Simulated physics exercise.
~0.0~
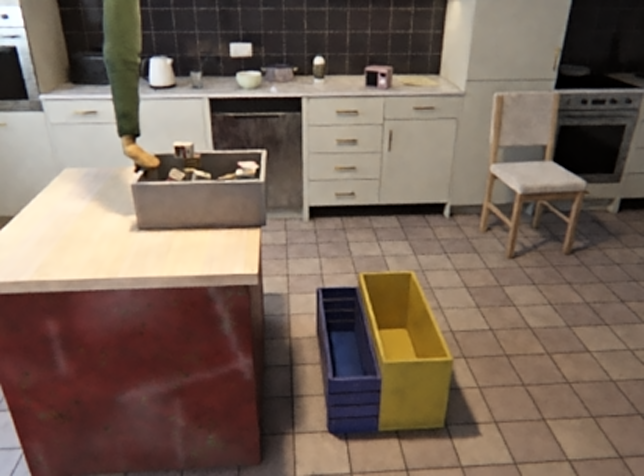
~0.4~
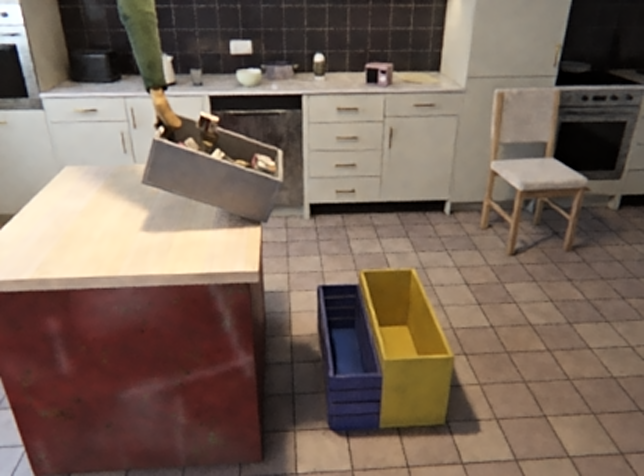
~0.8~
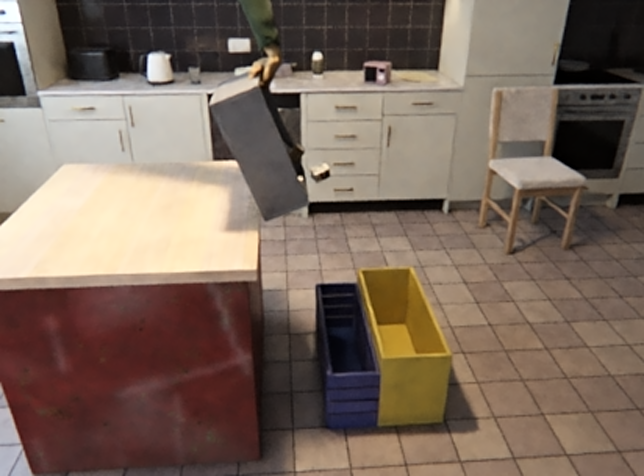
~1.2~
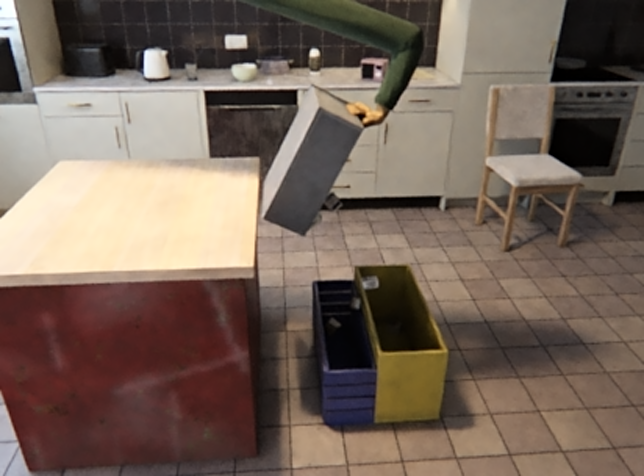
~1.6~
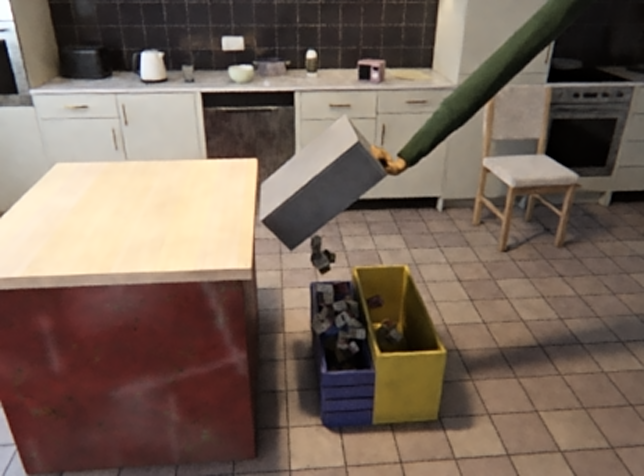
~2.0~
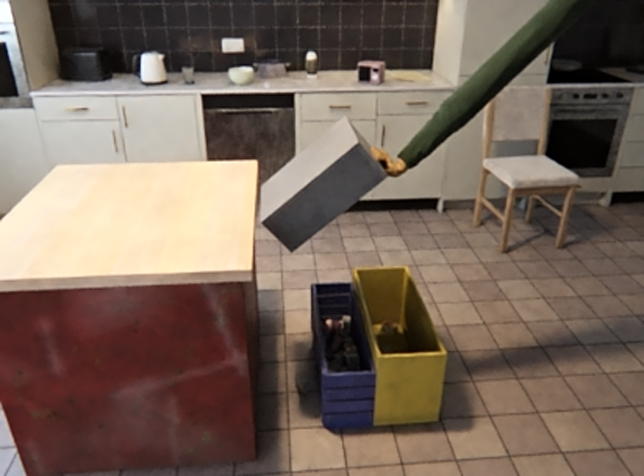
At the start, a green-sleeved arm holds a grey box of small cartons on a wooden bench top with a red base, in a kitchen with a tiled floor. On the floor to the right stand an empty blue bin and, just beyond it, an empty yellow box. The arm lifts the grey box, tips it and carries it right, past the bench edge. As it tilts further, a few cartons slip out first, and then the rest tumble down in a stream. The box ends held upside down at a slant, with most cartons in the blue bin, some in the yellow box and one on the floor beside the blue bin.
